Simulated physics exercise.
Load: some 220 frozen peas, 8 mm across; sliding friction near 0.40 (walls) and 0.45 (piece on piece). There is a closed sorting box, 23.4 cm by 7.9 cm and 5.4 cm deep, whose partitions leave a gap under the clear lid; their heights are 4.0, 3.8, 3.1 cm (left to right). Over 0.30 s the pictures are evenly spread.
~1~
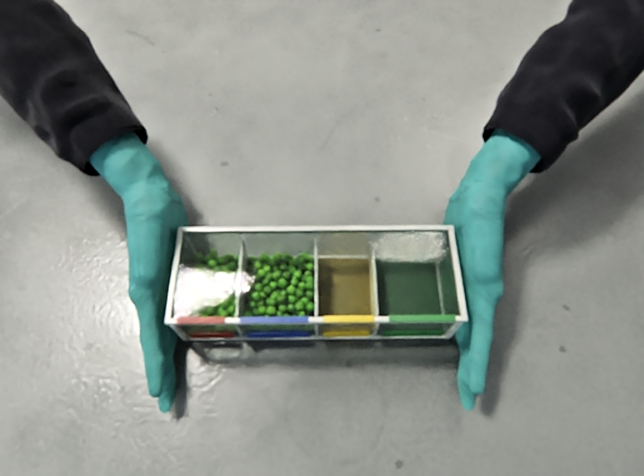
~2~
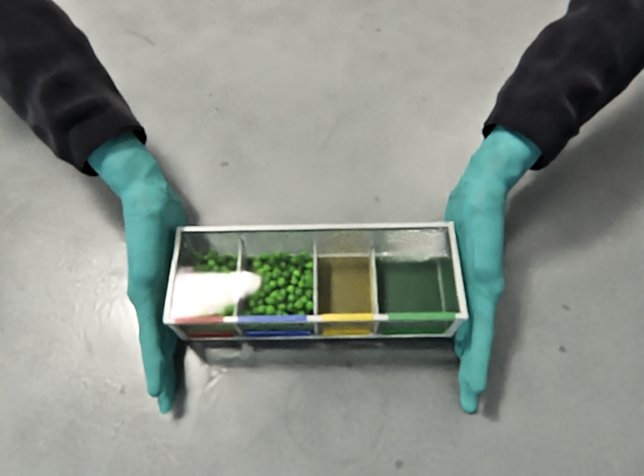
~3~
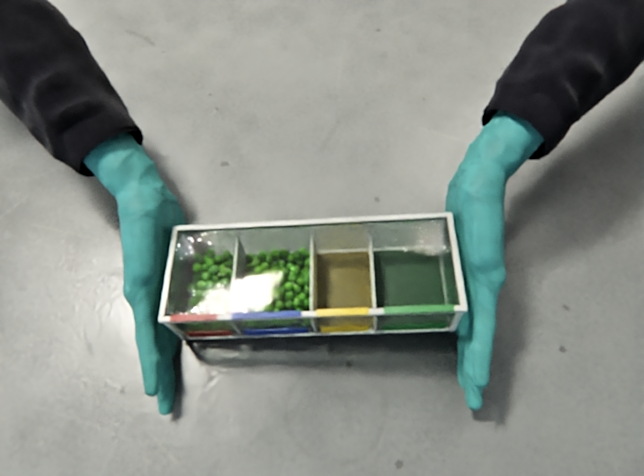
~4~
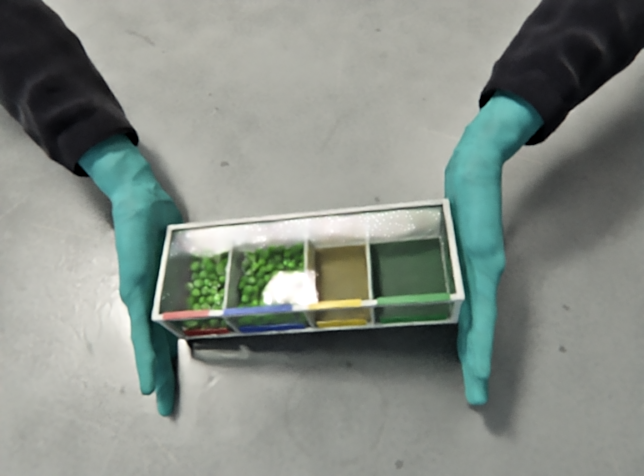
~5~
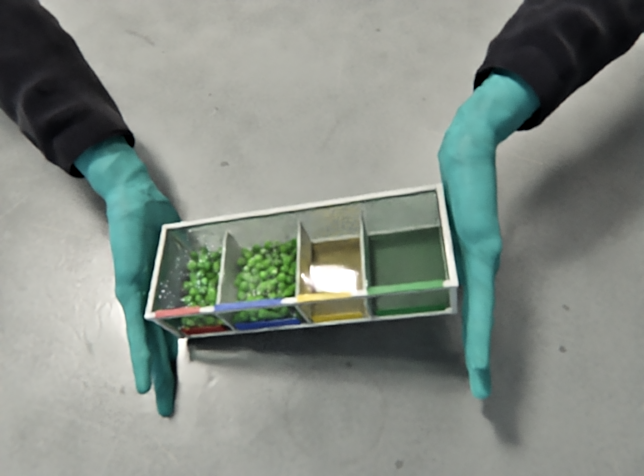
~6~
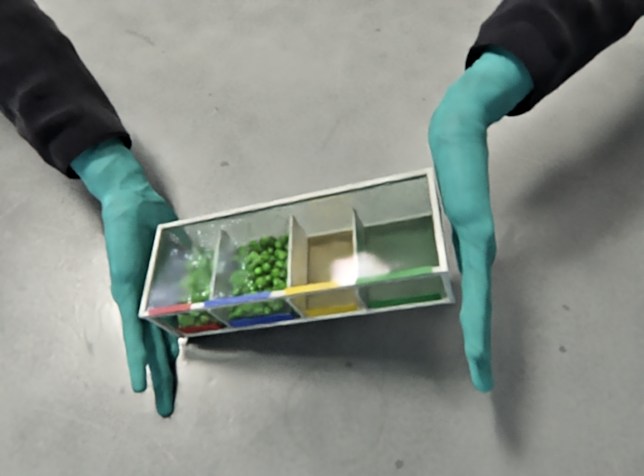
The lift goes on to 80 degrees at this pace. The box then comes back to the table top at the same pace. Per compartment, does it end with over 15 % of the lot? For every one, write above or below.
Red above, blue above, green below, yellow below.
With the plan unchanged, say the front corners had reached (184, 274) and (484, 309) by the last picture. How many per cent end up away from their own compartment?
Then around 15 percent would end up out of place.
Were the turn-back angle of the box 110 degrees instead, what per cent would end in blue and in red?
Then blue would get 45 per cent and red 55 per cent.
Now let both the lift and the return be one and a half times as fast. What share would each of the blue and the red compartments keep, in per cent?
In per cent, blue gets 50 and red gets 50.
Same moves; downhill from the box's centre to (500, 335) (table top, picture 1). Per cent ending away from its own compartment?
Something like 20 per cent of the pieces.
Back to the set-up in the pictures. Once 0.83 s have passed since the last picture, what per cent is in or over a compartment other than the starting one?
0 %.
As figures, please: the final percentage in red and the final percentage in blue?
In the red compartment 45 percent, in the blue 55 percent.
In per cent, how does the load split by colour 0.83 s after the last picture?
Red = 45, blue = 55, green = 0, yellow = 0 (percent).
Then, 0.83 s after the last picture, tilt 79 degrees; red 45 %, blue 55 %.
Then, 1.38 s after the last picture, tilt 34 degrees; red 45 %, blue 55 %.
Then, 1.99 s after the last picture, tilt 0 degrees; red 45 %, blue 55 %.
In the end, red 45 %, blue 55 %, green 0 %, yellow 0 %.
